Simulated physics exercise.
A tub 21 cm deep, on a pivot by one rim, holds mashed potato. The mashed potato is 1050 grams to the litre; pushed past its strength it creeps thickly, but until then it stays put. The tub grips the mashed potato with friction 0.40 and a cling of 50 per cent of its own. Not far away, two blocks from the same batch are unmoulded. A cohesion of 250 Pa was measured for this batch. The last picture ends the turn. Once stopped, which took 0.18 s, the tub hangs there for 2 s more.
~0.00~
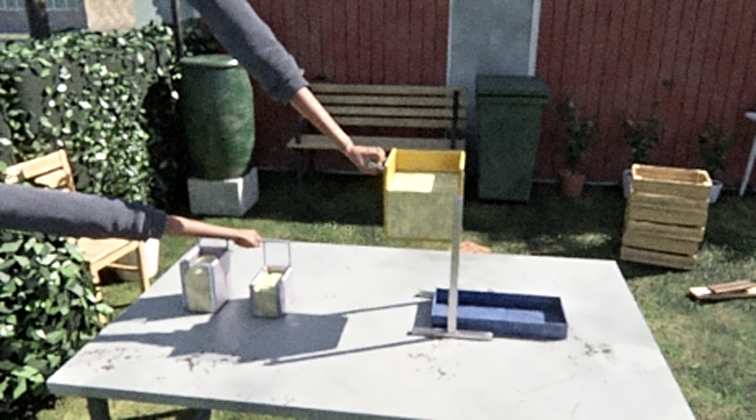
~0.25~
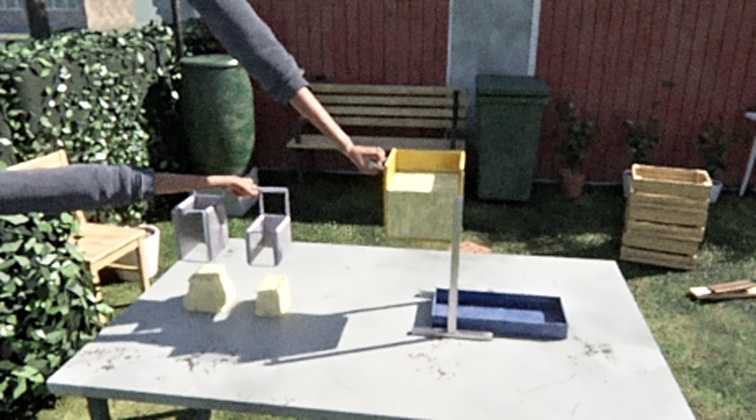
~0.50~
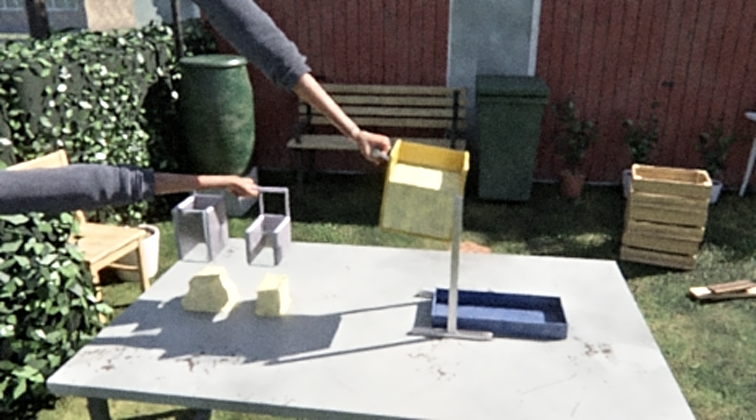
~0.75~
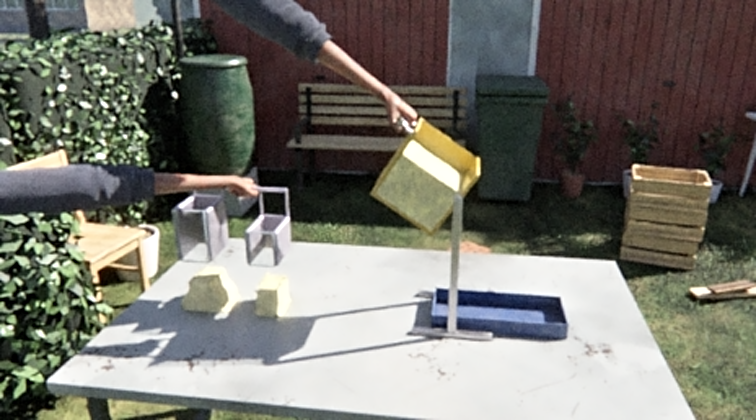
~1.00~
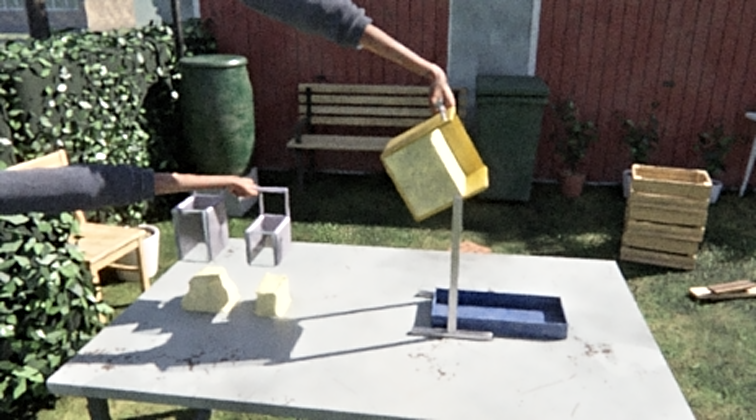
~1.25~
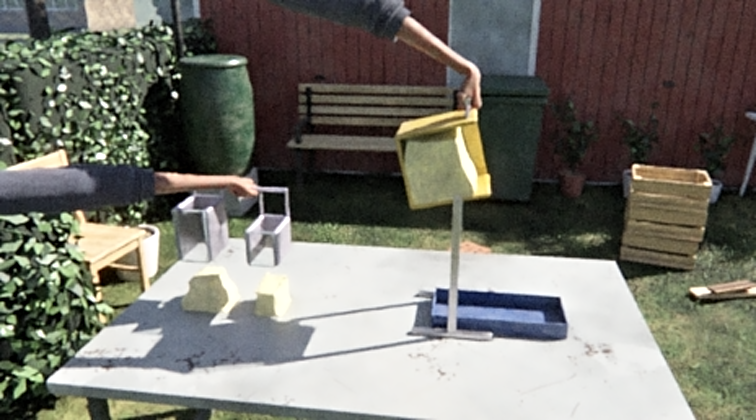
The footage shows one hand lifting two small grey moulds off two pale yellow blocks, which sag slightly on a table, while another hand steadily tilts a yellow tub of pale mash on a stand steeply to the right.
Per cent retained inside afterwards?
Retained: About 98 %.
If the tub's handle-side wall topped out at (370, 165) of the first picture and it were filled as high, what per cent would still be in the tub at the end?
About 70 % stays in the tub.
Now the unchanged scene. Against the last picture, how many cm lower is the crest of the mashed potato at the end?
The top ends up some 3 cm below its level in the last picture.
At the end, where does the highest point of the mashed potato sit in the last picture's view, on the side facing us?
About (424, 149).
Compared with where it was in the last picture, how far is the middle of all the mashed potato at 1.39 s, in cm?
Something like 2 cm, give or take.
By 1.39 s, the tub is at 76 degrees and holds 100 %.
By 1.56 s, the tub is at 76 degrees and holds 98 %.
By 1.73 s, the tub is at 76 degrees and holds 98 %.
By 1.90 s, the tub is at 76 degrees and holds 98 %.
By 3.25 s, at the end, the tub is at 76 degrees and holds 98 %.
